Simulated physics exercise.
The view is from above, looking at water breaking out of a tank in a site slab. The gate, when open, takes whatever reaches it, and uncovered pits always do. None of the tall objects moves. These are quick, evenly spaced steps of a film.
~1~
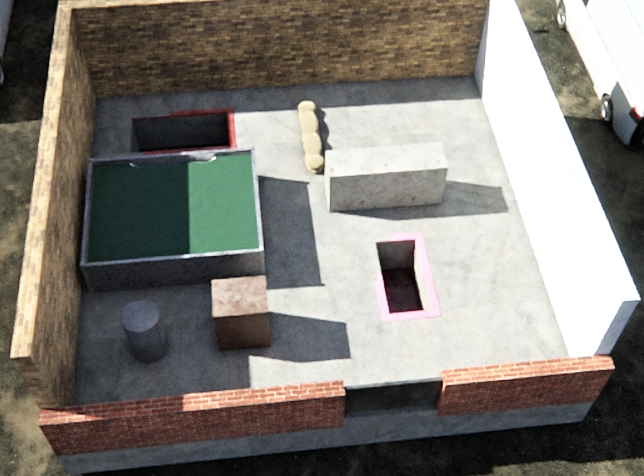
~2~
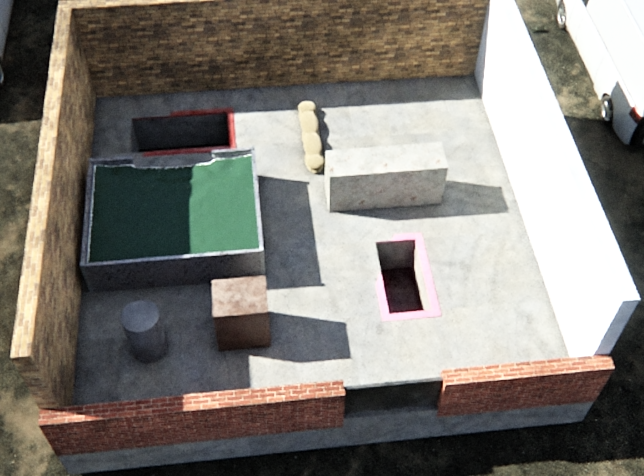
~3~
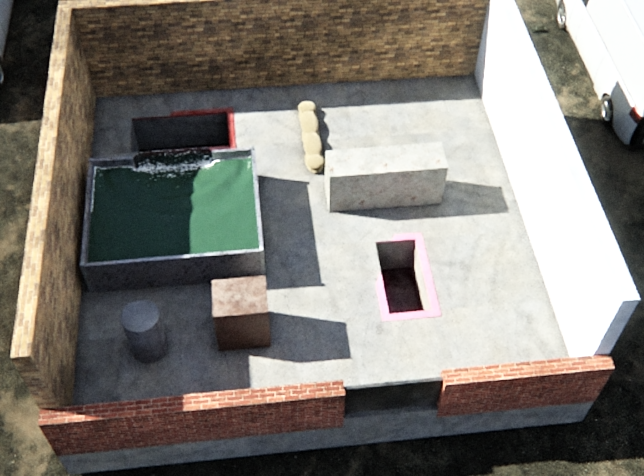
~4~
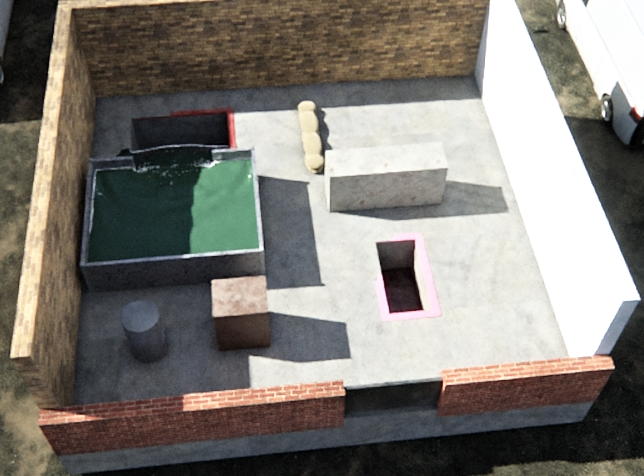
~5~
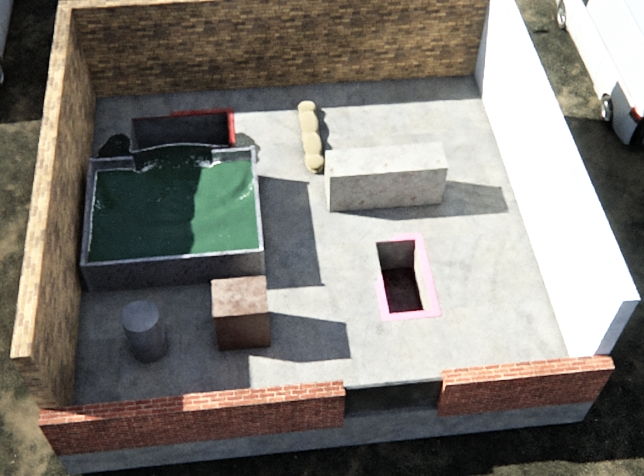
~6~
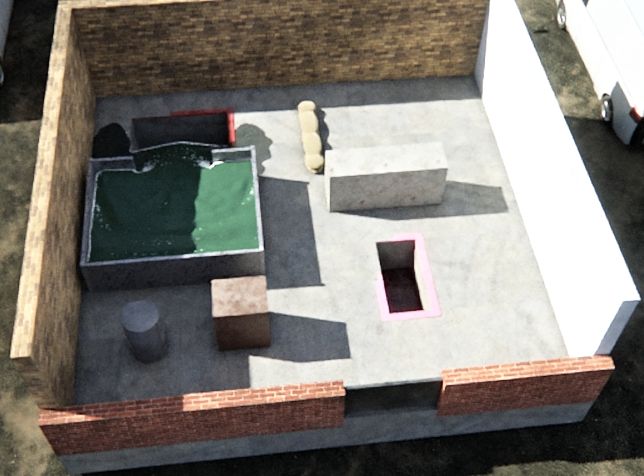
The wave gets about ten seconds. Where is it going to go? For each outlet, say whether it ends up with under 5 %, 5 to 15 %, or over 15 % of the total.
Result: The gate soaks up scarcely any - beneath five per cent; the red pit soaks up a great deal - past fifteen per cent; the pink pit soaks up scarcely any - beneath five per cent.
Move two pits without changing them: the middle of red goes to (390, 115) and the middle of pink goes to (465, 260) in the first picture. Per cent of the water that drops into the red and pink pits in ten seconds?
Roughly: Red pit 25 %, pink pit 2 %.
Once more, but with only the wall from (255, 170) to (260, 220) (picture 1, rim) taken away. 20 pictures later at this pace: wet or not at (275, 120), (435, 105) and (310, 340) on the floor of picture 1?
Result, in sequence: Inundated; inundated; untouched by the flood.
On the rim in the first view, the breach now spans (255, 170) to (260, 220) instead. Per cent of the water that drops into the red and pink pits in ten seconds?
Parts in a hundred: Red 6, pink 35.
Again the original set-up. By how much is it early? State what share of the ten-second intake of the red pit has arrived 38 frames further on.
Around 80 percent.
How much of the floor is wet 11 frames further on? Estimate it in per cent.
I'd say 10 per cent.
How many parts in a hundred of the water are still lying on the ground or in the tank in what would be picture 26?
Around 56 in a hundred.
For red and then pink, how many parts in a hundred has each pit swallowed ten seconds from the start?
In order, near 74 and 0 in a hundred.
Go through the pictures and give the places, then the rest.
The first picture shows the open tank at (173, 206) is whole and still.
In the second picture, water pours out on the open tank's far side and has run to a hidden place.
In the third picture, the front is at a hidden place, out from the gap on the open tank's far side.
In the fourth picture, the front is at (126, 152), out from the gap on the open tank's far side.
In the fifth picture, water pours out on the open tank's far side and has run to (113, 142).
In the sixth picture, the front is at (93, 143), out from the gap on the open tank's far side.
A moment on, water covers 5 % of the floor; the gate 0 %, the red pit 18 %, the pink pit 0 %.
Next, water covers 10 % of the floor; the gate 0 %, the red pit 31 %, the pink pit 0 %.
Then, water covers 10 % of the floor; the gate 0 %, the red pit 44 %, the pink pit 0 %.
Later, water covers 10 % of the floor; the gate 0 %, the red pit 61 %, the pink pit 0 %.
In the end, water covers 15 % of the floor; the gate 0 %, the red pit 75 %, the pink pit 0 %.
